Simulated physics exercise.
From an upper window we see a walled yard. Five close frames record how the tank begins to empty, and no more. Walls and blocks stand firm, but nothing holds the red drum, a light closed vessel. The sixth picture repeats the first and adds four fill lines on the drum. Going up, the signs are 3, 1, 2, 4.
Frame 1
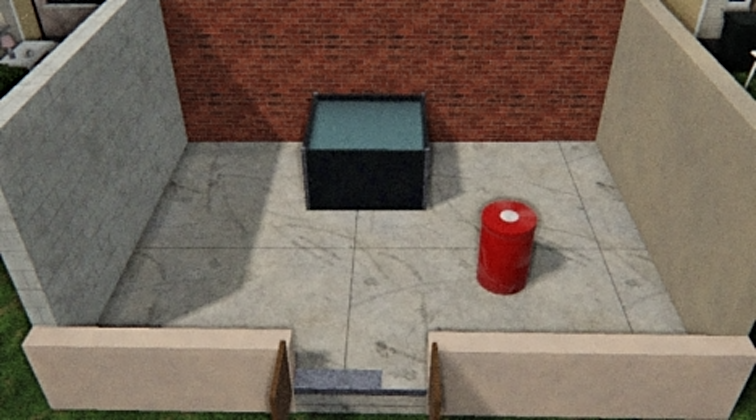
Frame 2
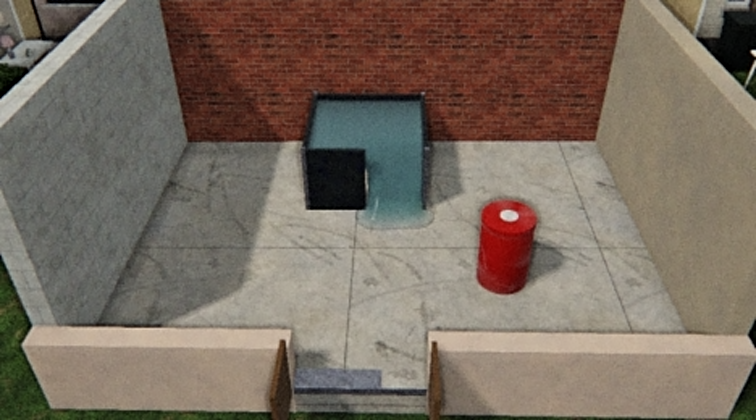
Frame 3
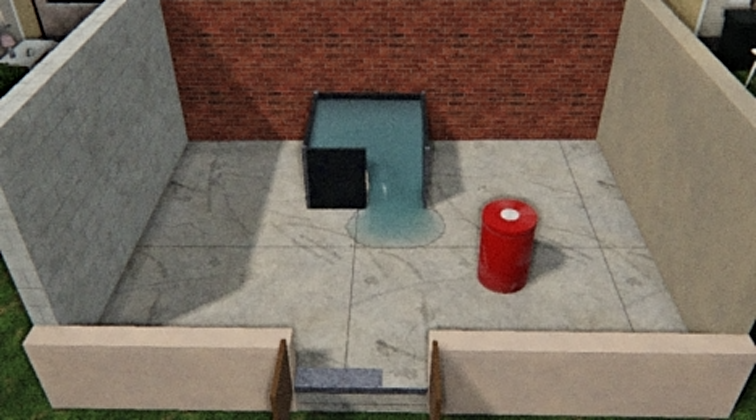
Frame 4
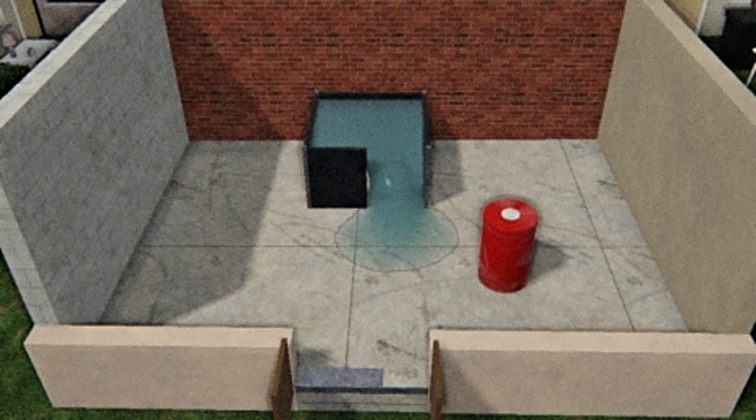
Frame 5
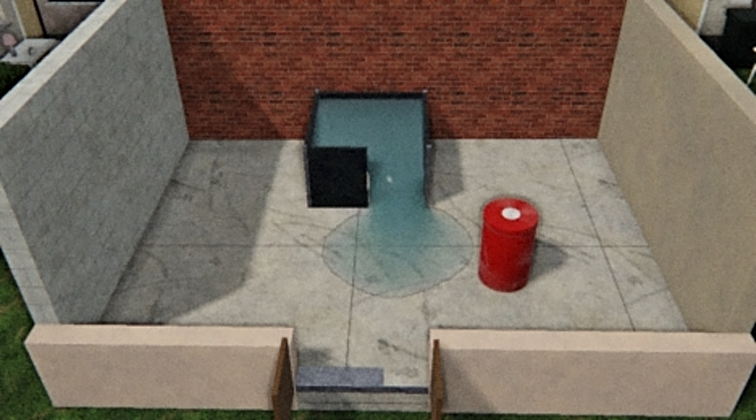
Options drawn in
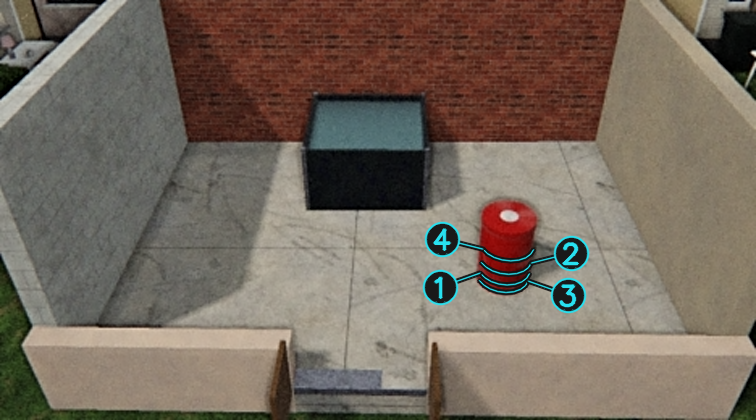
Water pours from the right side of the front of a dark, full tank standing near the brick wall of a walled yard, as part of that front is suddenly open. It spreads over the concrete in a widening rounded puddle, its edge drawing close to the red drum, which stays still.
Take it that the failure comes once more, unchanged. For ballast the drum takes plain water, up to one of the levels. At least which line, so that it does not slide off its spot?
The limit is 2.
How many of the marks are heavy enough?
Two of the four.
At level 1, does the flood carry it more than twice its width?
No, less.
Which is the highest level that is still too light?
1.
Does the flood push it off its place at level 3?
Yes, that goes wrong.
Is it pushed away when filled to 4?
No, that is safe.
On the marked copy, 1 at (507, 284); 2 at (508, 274); 3 at (506, 292); 4 at (510, 260); from the bottom up 3, 1, 2, 4.
Choosing 1, it is pushed about its own width away.
Choosing 2, it does not move.
Choosing 3, it is pushed about 3 times its own width away.
Choosing 4, it does not move.
